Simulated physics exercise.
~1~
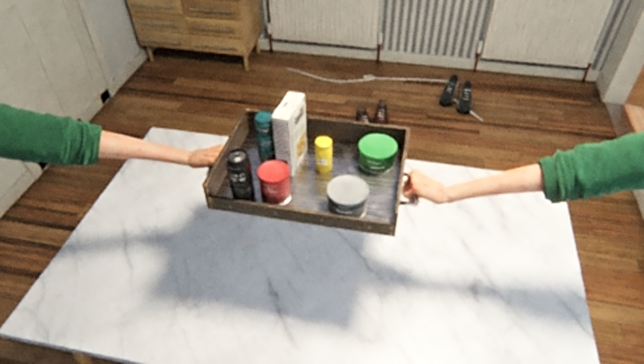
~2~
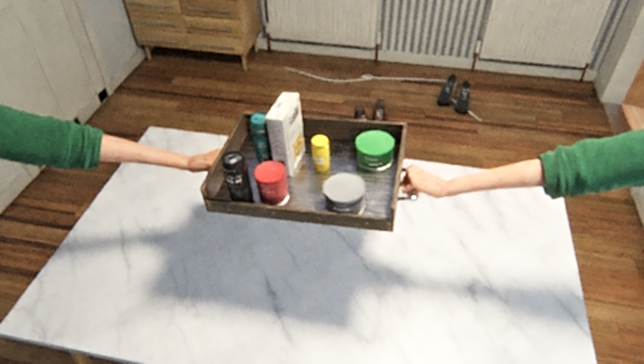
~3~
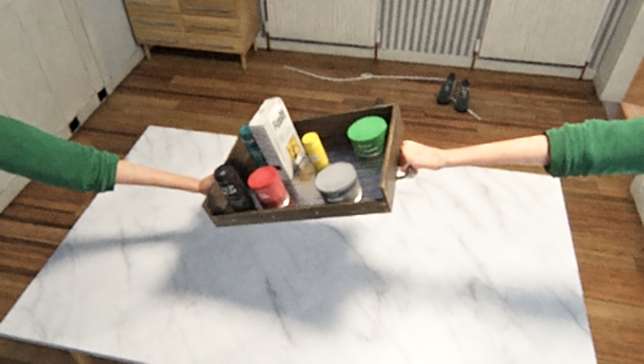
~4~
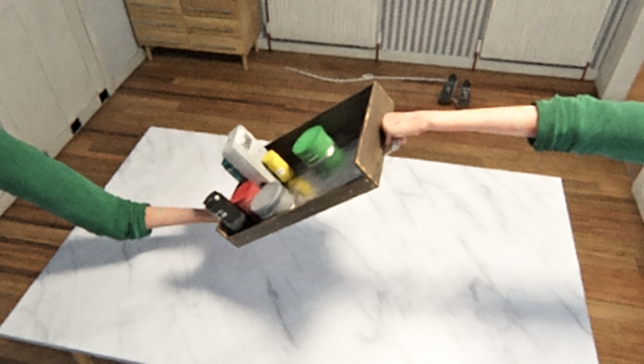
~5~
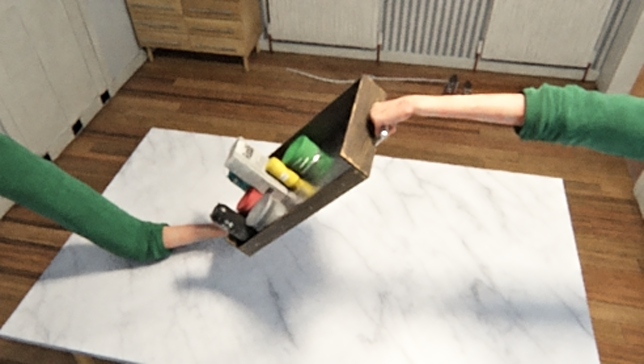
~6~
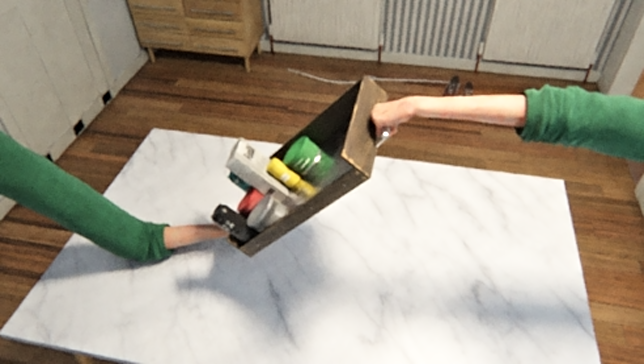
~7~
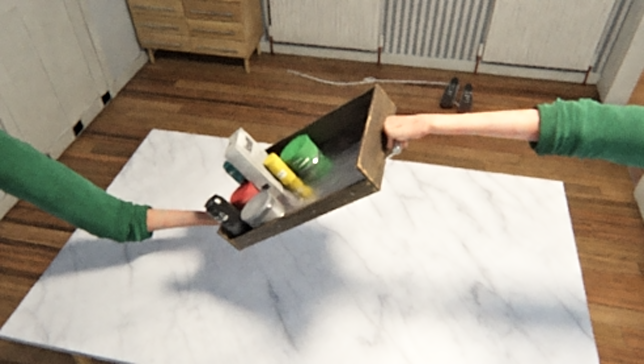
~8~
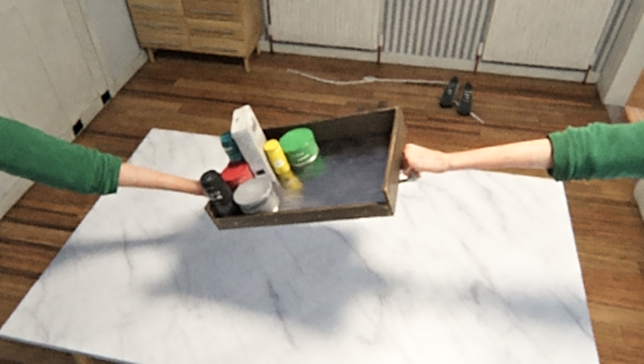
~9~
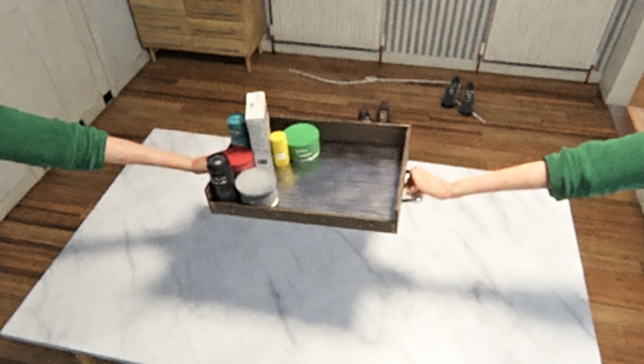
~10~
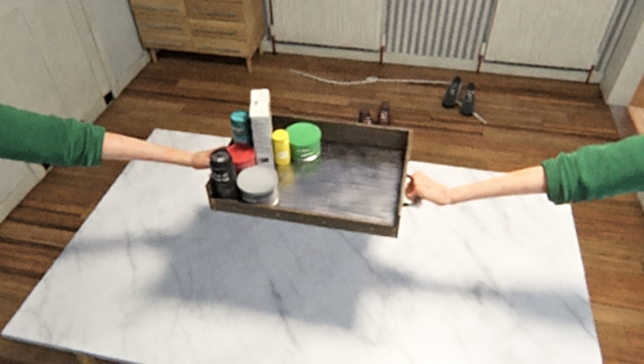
Two green-sleeved arms reach in from left and right, holding a shallow dark crate above a white marble table, seen from above in a wood-floored room. Inside, a black can, turquoise can and red tin stand left, a white packet and yellow shaker near the middle, a grey tub and green tub towards the right. The hands tip the crate steeply, left side down, and the contents lean and slide left, the tubs travelling farthest. After a brief hold, the hands level it again. The containers end upright, bunched at the left, all still inside, leaving the right side empty.
